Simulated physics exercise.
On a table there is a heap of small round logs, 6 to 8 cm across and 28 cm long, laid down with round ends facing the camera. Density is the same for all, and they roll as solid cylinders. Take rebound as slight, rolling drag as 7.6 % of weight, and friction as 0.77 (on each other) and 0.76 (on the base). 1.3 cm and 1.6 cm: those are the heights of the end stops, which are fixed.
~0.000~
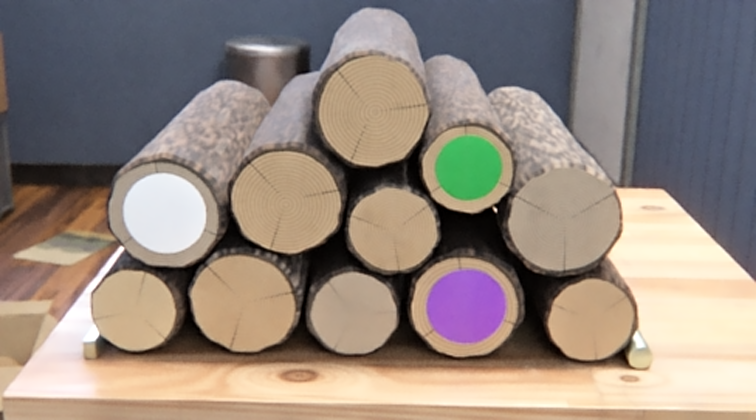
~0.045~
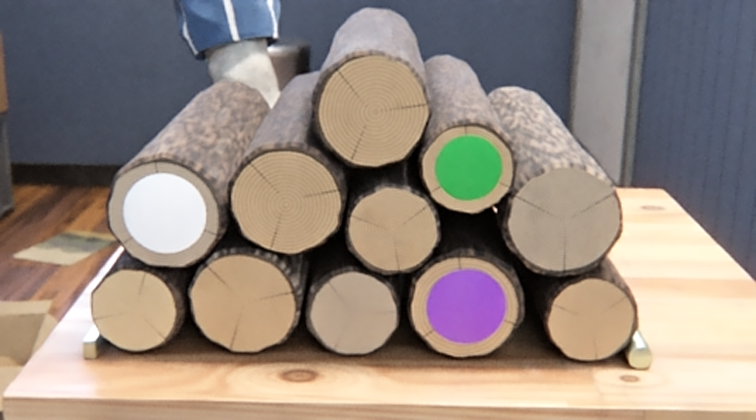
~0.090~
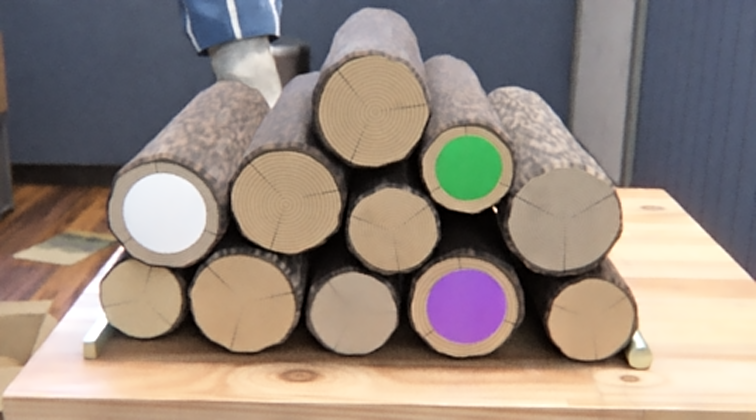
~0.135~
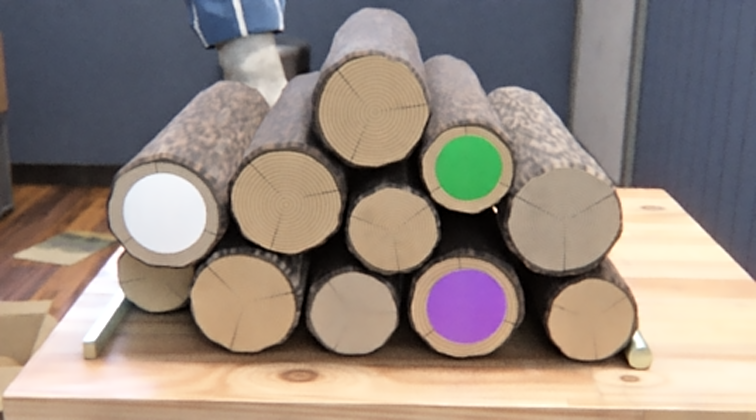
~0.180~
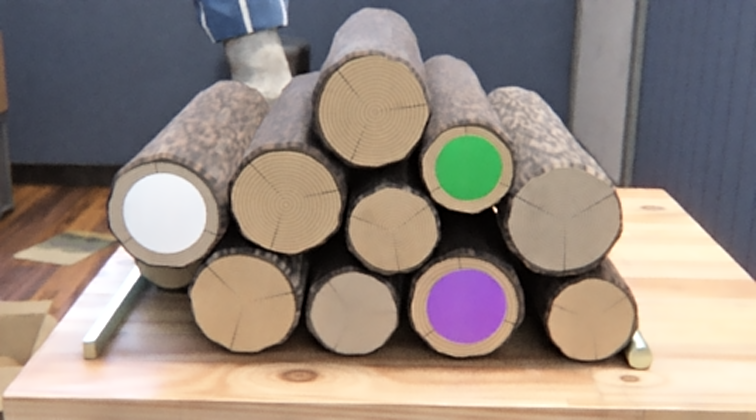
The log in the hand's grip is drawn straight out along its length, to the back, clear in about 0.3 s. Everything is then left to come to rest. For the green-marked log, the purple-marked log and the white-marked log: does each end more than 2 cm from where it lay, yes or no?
The green-marked log: No, the purple-marked log: No, the white-marked log: Yes.
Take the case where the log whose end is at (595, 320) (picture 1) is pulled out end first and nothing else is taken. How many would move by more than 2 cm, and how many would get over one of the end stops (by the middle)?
Shifting count 3, getting-out count 0.
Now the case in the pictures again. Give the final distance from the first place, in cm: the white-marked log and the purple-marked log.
White-marked log: 6, purple-marked log: 1.
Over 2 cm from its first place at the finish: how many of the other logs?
The number is 1.
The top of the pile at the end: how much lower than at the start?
The top ends up around 1 cm lower.
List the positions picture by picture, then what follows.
In the first frame, 11 logs, 5 on the base, highest (371, 112); green (469, 168), purple (466, 307), white (165, 214); left lip (1.3 cm) (88, 341); right round bar (1.6 cm) (643, 347).
In the second frame, the log in the hand's grip has not moved yet, at (135, 311); the rest still.
In the third frame, the log in the hand's grip is 2 cm out, at (143, 299); the rest still.
In the fourth frame, the log in the hand's grip is 6 cm out, hidden; the rest still; bottom ones hidden (245, 303) (352, 314) (466, 307) (593, 320).
In the fifth frame, the log in the hand's grip is 11 cm out, hidden; the rest still; green (469, 168), purple (466, 307), white (165, 214).
By 0.43 s, 0 now displaced over 2 cm; green in place; purple in place; white 1 cm left and 0.9 cm down.
By 0.50 s, 1 now displaced over 2 cm; green in place; purple in place; white 3.1 cm left and 4.2 cm down.
By 0.58 s, 1 now displaced over 2 cm; green in place; purple in place; white 3.5 cm left and 4.6 cm down.
By 0.67 s, 1 now displaced over 2 cm; green in place; purple 0.6 cm left; white 3.5 cm left and 4.6 cm down.
In the end, by 0.9 s, 1 moved over 2 cm; not one over the end stops; green 0.4 cm left and 0.5 cm down; purple 0.8 cm left; white 3.5 cm left and 4.6 cm down; top of the pile 19 cm high, from 20 cm.
